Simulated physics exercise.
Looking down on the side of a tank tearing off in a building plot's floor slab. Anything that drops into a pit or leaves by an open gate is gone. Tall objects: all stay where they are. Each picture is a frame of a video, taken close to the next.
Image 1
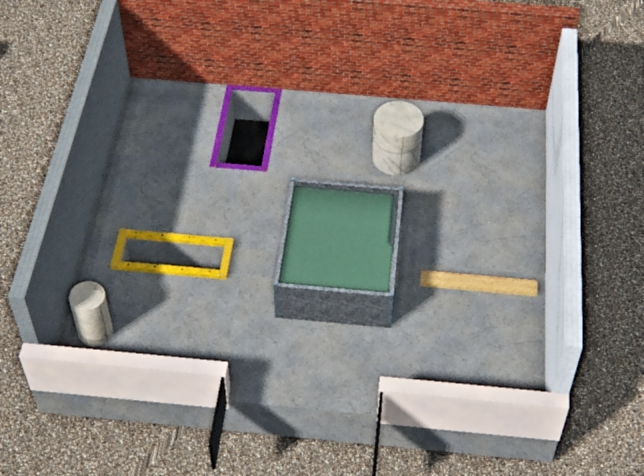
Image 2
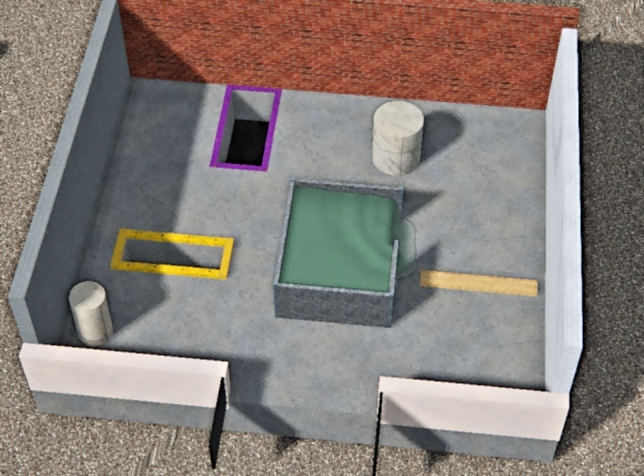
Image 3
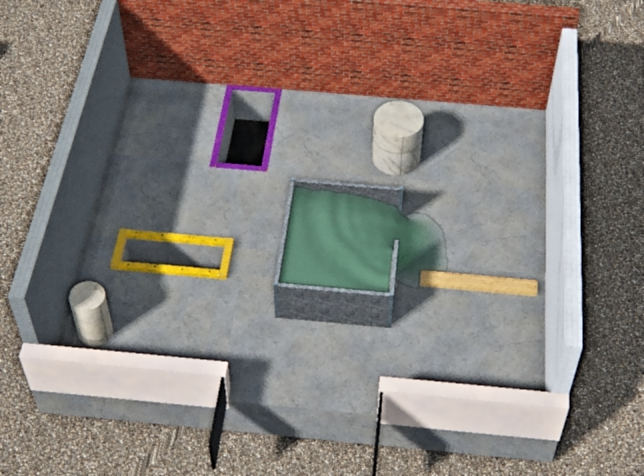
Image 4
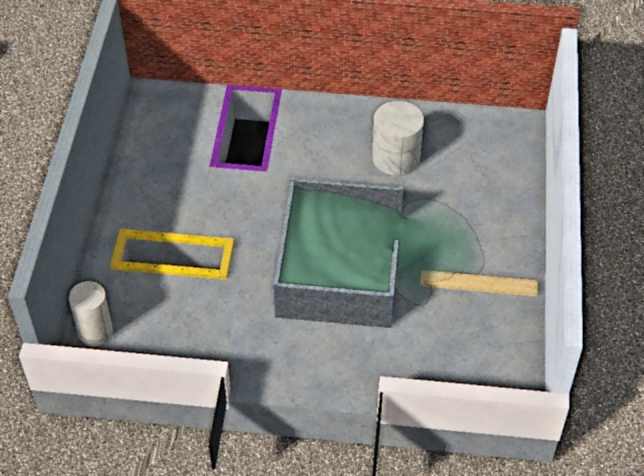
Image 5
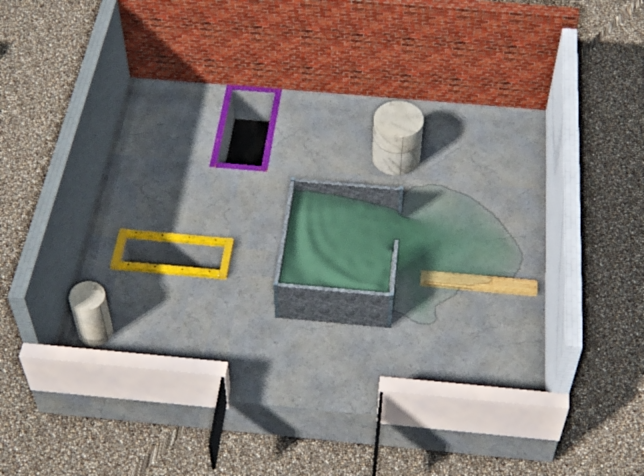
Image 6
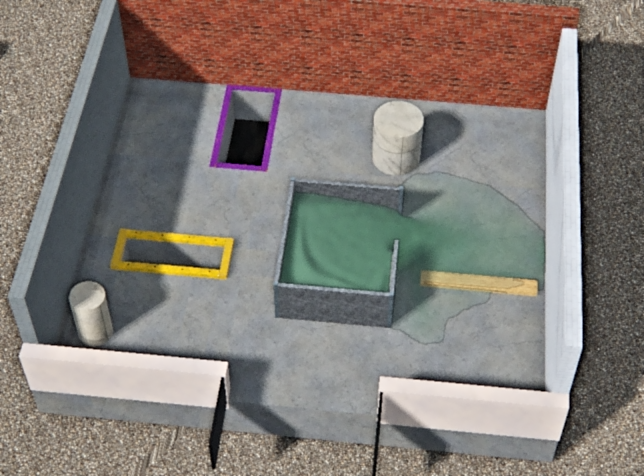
At first, still green water fills an open square tank on a walled concrete floor, among pale cylinders and purple- and yellow-edged openings. Then water pours through a gap in the tank's right side, and spreads in a widening sheet past the wooden strip, nearing the right wall.
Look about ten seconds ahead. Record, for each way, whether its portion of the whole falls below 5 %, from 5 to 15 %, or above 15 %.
The gate claims a light share - short of five per cent; the yellow pit claims a light share - short of five per cent; the purple pit claims a heavy share - exceeding fifteen per cent.
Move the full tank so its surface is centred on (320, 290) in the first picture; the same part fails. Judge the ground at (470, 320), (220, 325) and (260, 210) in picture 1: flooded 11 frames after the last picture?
In sequence: Inundated, next unflooded, then unflooded.
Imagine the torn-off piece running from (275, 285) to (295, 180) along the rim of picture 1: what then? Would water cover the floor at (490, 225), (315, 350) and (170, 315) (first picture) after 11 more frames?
Well, the first is missed by the spill, the next missed by the spill, the last hit by the spill.
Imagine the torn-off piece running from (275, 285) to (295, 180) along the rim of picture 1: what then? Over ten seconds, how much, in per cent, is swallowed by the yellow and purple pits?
Yellow takes 20 in a hundred, purple takes 30 in a hundred.
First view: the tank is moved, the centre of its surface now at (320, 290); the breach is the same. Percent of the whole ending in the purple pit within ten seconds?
So the purple pit gets 15 in a hundred.
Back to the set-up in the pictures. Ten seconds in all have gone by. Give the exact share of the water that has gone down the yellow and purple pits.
About 0 and 26 per cent.
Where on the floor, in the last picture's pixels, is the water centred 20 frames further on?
That puts it at around (428, 234).
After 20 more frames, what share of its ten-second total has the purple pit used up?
Share by then: 0 in a hundred.
A moment on, water covers 20 % of the floor; the gate 0 %, the yellow pit 0 %, the purple pit 0 %.
Next, water covers 25 % of the floor; the gate 0 %, the yellow pit 0 %, the purple pit 0 %.
Then, water covers 40 % of the floor; the gate 0 %, the yellow pit 0 %, the purple pit 0 %.
Later, water covers 65 % of the floor; the gate 1 %, the yellow pit 0 %, the purple pit 10 %.
In the end, water covers 85 % of the floor; the gate 2 %, the yellow pit 0 %, the purple pit 26 %.
